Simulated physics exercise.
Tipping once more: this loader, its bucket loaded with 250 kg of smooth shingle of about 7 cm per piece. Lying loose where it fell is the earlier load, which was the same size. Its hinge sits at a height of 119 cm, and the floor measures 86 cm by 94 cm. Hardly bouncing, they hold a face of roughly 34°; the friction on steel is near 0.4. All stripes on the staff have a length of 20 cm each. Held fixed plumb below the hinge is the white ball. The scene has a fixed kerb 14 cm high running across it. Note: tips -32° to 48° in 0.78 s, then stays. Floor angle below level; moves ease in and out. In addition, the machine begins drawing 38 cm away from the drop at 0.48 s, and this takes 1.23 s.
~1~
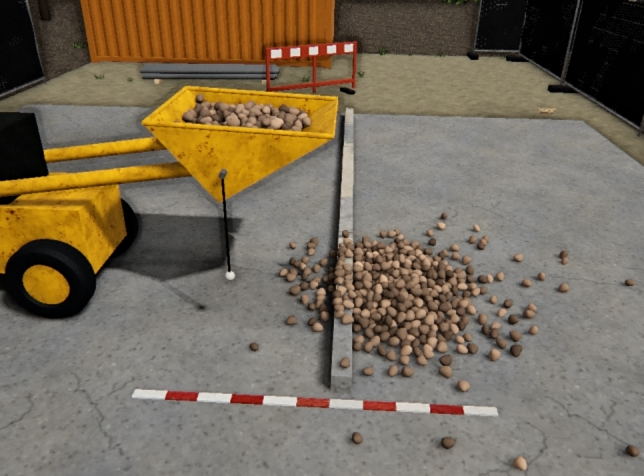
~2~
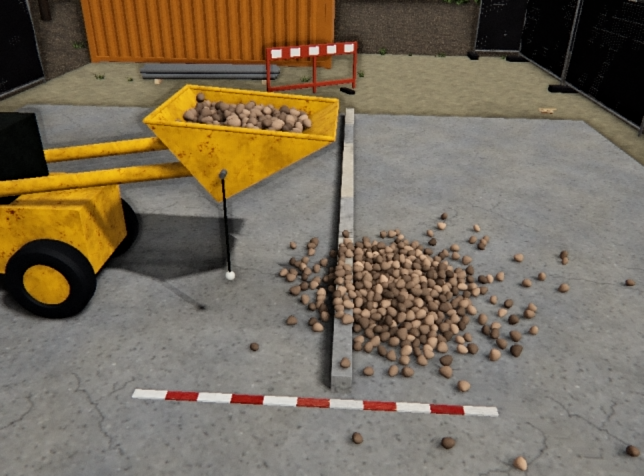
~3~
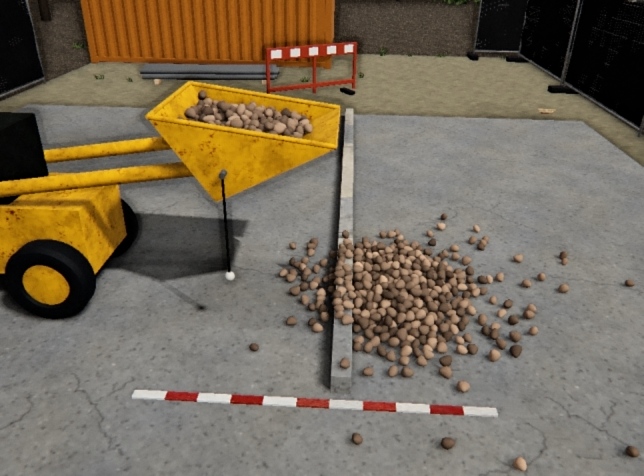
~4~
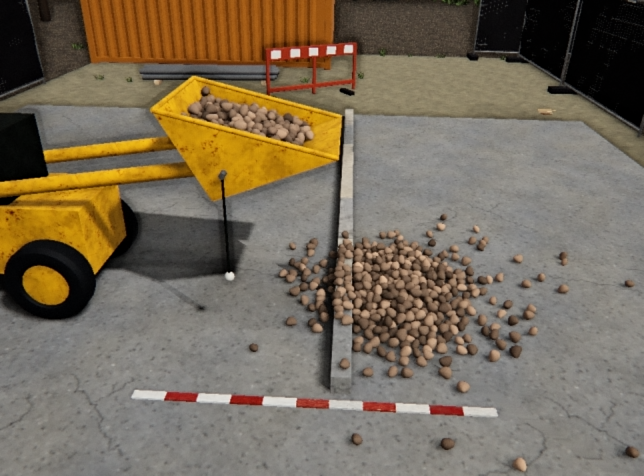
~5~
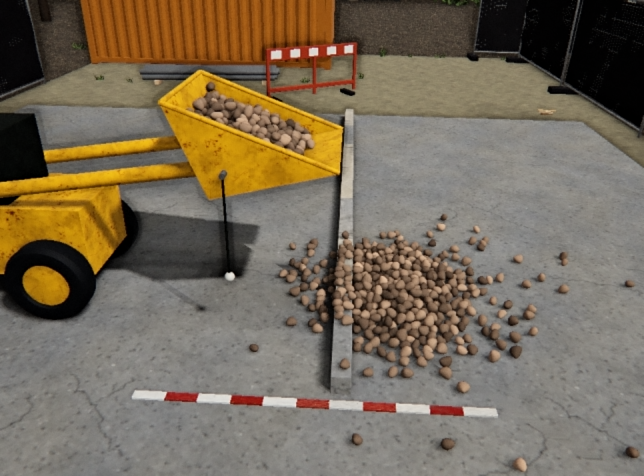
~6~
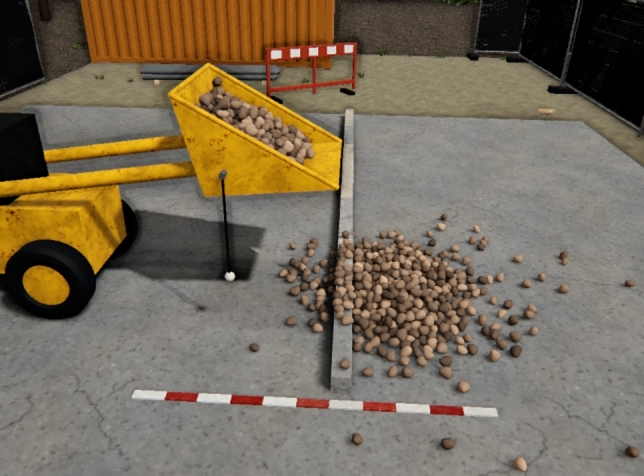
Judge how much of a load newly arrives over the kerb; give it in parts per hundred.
Close to 13 in every hundred.
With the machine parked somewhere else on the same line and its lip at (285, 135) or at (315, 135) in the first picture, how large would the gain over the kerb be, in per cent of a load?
Near 0 in a hundred first, near 5 in a hundred second.
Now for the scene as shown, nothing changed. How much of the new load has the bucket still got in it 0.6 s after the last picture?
Close to 45 in a hundred is still held.
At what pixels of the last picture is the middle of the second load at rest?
Centre: Approx. (311, 283).
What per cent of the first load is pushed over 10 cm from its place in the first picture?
Around 5 in a hundred.
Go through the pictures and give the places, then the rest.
In the first picture, lip at (333, 137), floor tilted -32°, highest stones at (231, 109). The earlier load is highest near (343, 280), 18 cm above ground level, 13 % on this side of the kerb, 86 % over the kerb.
In the second picture, the bucket is at -31°, its lip at (334, 140); the top of the load is at (232, 109).
In the third picture, lip at (336, 147), floor tilted -27°, highest stones at (211, 107).
In the fourth picture, the bucket is at -21°, its lip at (338, 159); the top of the load is at (209, 104).
In the fifth picture, lip at (339, 173), floor tilted -14°, highest stones at (214, 101).
In the sixth picture, lip at (338, 188), floor tilted -6°, highest stones at (216, 95).
Then, 0.3 s after the last picture the floor is at 35°; in per cent of one load, 100 in the bucket, 13 on this side of the kerb, 86 over the kerb; the foremost stones are at (564, 287).
Then, 0.6 s after the last picture the floor is at 48°; in per cent of one load, 45 in the bucket, 69 on this side of the kerb, 86 over the kerb; the foremost stones are at (564, 287).
Then, 1.9 s after the last picture the floor is at 48°; in per cent of one load, 0 in the bucket, 100 on this side of the kerb, 100 over the kerb; the foremost stones are at (569, 293).
Then, 4.4 s after the last picture the floor is at 48°; in per cent of one load, 0 in the bucket, 100 on this side of the kerb, 100 over the kerb; the foremost stones are at (569, 293). Net gain over the kerb, 13.
